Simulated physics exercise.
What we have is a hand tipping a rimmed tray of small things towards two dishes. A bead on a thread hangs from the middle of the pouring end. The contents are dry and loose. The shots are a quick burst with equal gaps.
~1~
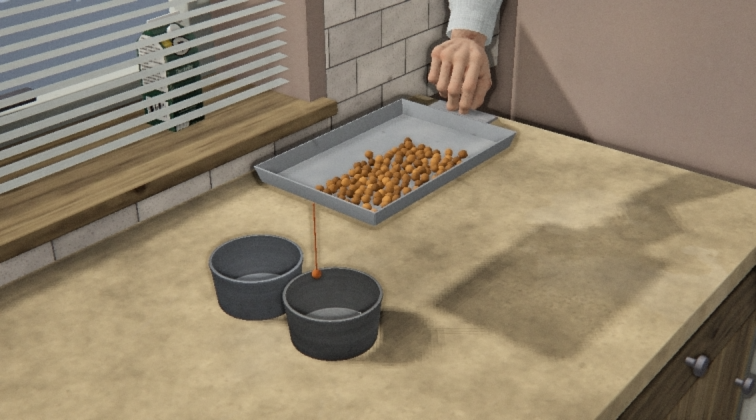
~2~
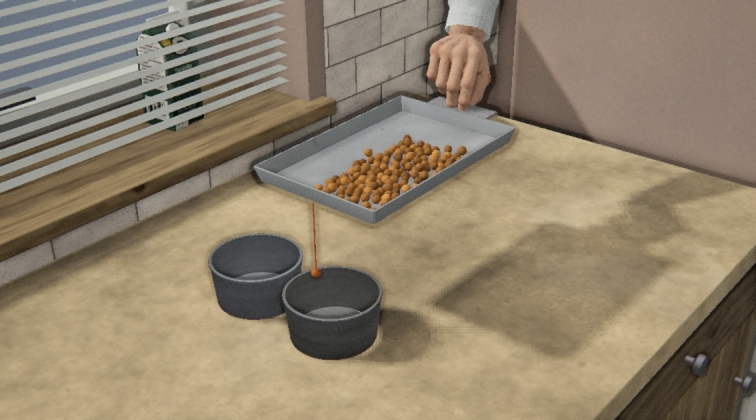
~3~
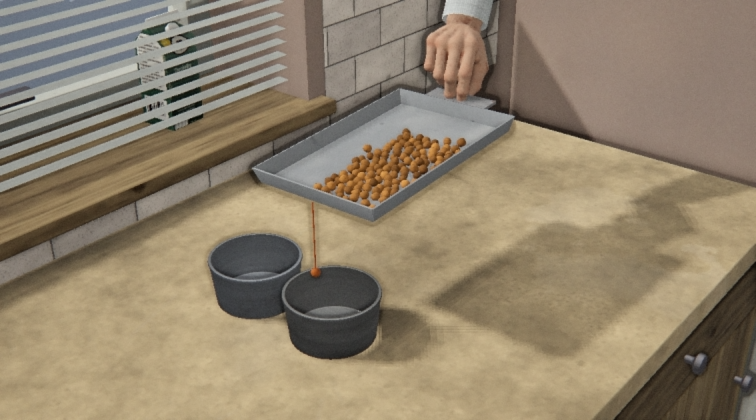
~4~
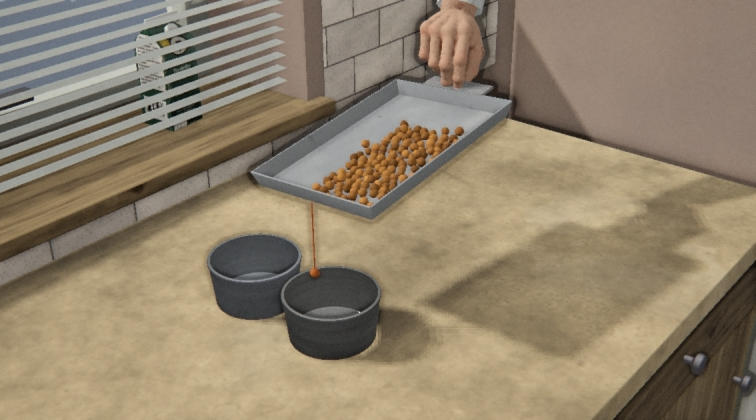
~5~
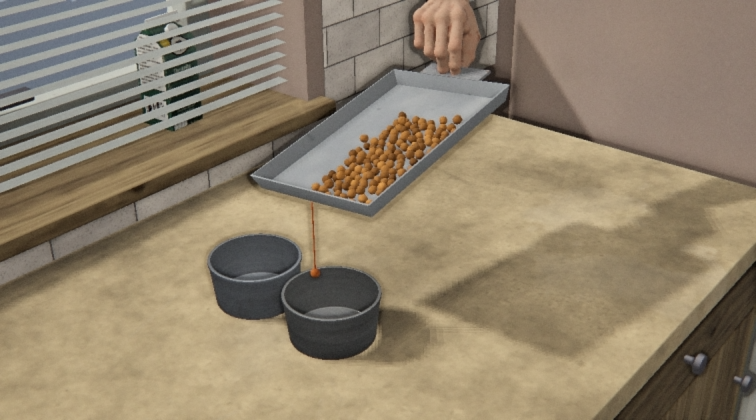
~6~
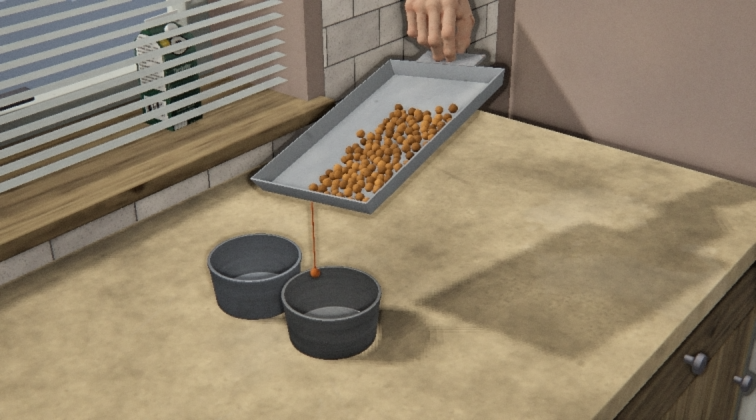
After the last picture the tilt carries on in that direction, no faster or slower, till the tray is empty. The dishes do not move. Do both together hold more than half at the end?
Together they catch more than half.
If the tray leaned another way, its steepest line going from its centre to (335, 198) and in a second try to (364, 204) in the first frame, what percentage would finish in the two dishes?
About 20 and 30 per cent.
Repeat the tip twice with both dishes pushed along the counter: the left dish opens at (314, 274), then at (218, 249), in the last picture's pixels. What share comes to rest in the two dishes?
First some 30, then 70 per cent.
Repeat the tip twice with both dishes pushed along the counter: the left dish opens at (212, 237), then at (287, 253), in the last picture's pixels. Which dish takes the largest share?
One: The right one. Two: The left one.
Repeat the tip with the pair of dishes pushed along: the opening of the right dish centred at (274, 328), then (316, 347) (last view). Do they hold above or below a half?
In turn: Less than half; under half.
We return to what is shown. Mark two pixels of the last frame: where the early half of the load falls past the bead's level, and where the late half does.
Early half (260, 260), late half (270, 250).
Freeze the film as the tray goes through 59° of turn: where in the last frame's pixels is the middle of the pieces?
Around (296, 169).
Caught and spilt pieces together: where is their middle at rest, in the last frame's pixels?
Close to (252, 297).
Soon, tray tipped steeply; nearly all on the tray; a stray few in the air.
A while on, tray tipped right over; most on the tray; a small part in the left dish; a stray few outside both; a small part in the air.
Towards the end, tray tipped past a quarter turn; a stray few in the right dish; most in the left dish; about a quarter outside both.
Finally, tray tipped past a quarter turn; a stray few in the right dish; most in the left dish; about a quarter outside both.
